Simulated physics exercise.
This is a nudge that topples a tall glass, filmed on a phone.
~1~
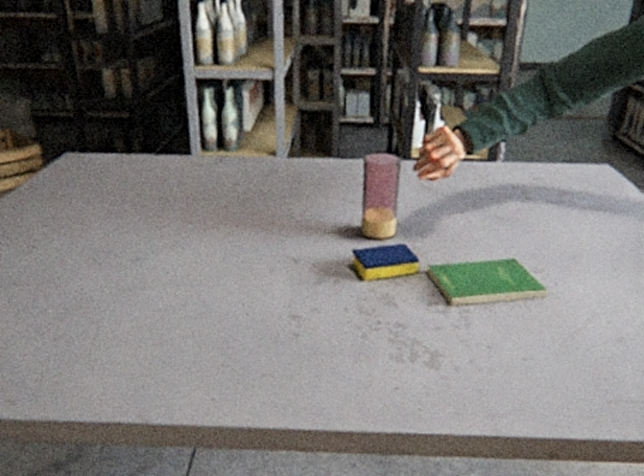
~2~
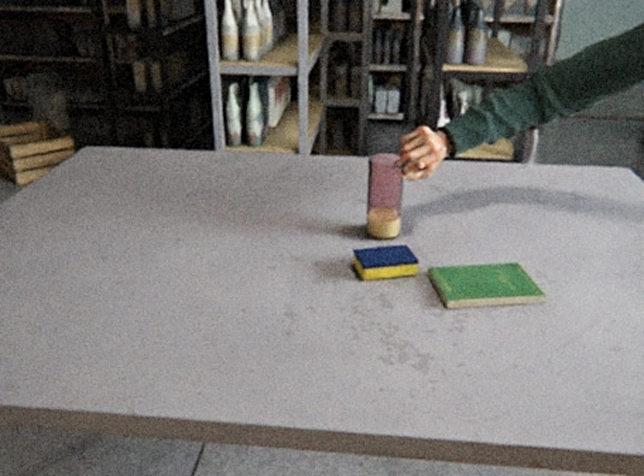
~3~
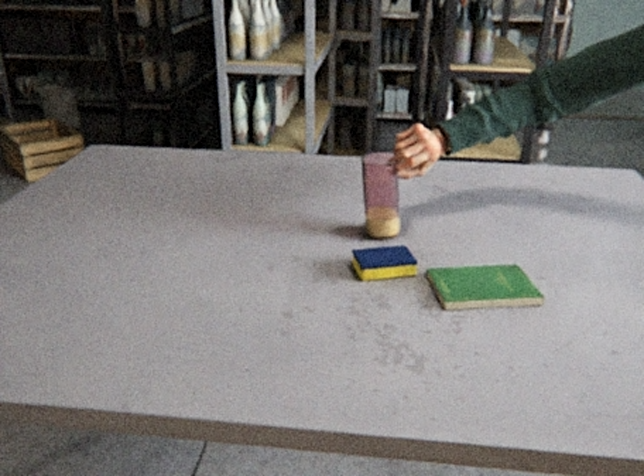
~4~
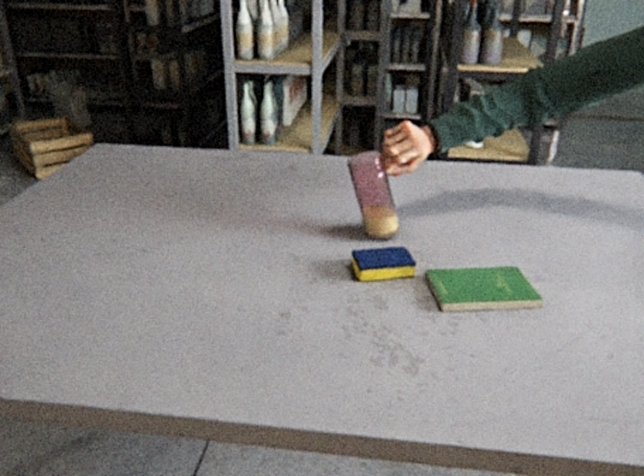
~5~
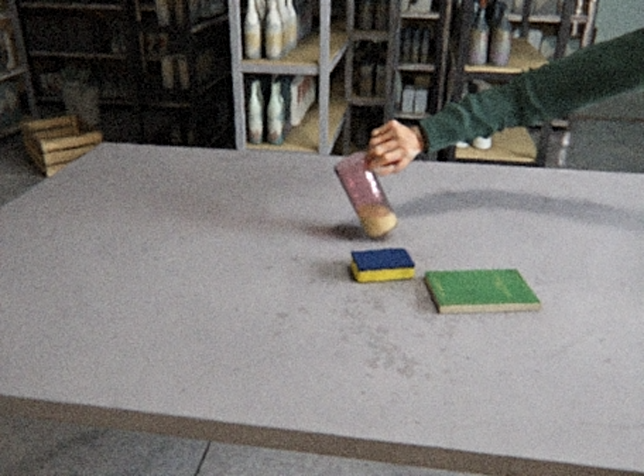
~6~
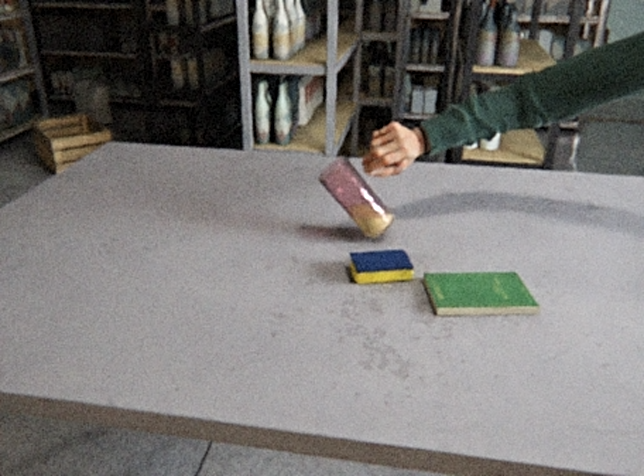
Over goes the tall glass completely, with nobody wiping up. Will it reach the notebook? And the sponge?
One by one: The notebook will most likely avoid the spill, the sponge will most likely avoid the spill.
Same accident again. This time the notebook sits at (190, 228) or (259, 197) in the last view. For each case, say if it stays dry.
It gets caught by the spill in the first try and gets caught by the spill in the second.
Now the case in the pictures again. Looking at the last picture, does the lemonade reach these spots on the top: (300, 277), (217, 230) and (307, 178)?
The opening spot comes out out of the spill, the second in the spill, the closing one out of the spill.
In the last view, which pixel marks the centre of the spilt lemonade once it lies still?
The centre settles near (185, 226) in the last view.
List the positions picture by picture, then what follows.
It stands upright; tall glass (380, 195) about a quarter full; notebook (486, 277); sponge (385, 254), in the first picture.
It is being nudged; tall glass about a quarter full, surface at (384, 215), in the second picture.
It is being nudged; tall glass (381, 194) about a quarter full; sponge (384, 255), in the third picture.
It is being nudged; tall glass about a quarter full, surface at (379, 213); notebook (482, 284), in the fourth picture.
It is being nudged; tall glass (366, 194) tipped 25°, in the fifth picture.
It is falling; tall glass (356, 197) tipped 40°; notebook (479, 289); sponge (381, 259), in the sixth picture.
Next, the puddle covers about as much as a plate; the notebook is clear of it; the sponge is clear of it.
Finally, the puddle covers about as much as a plate; the notebook is clear of it; the sponge is clear of it.
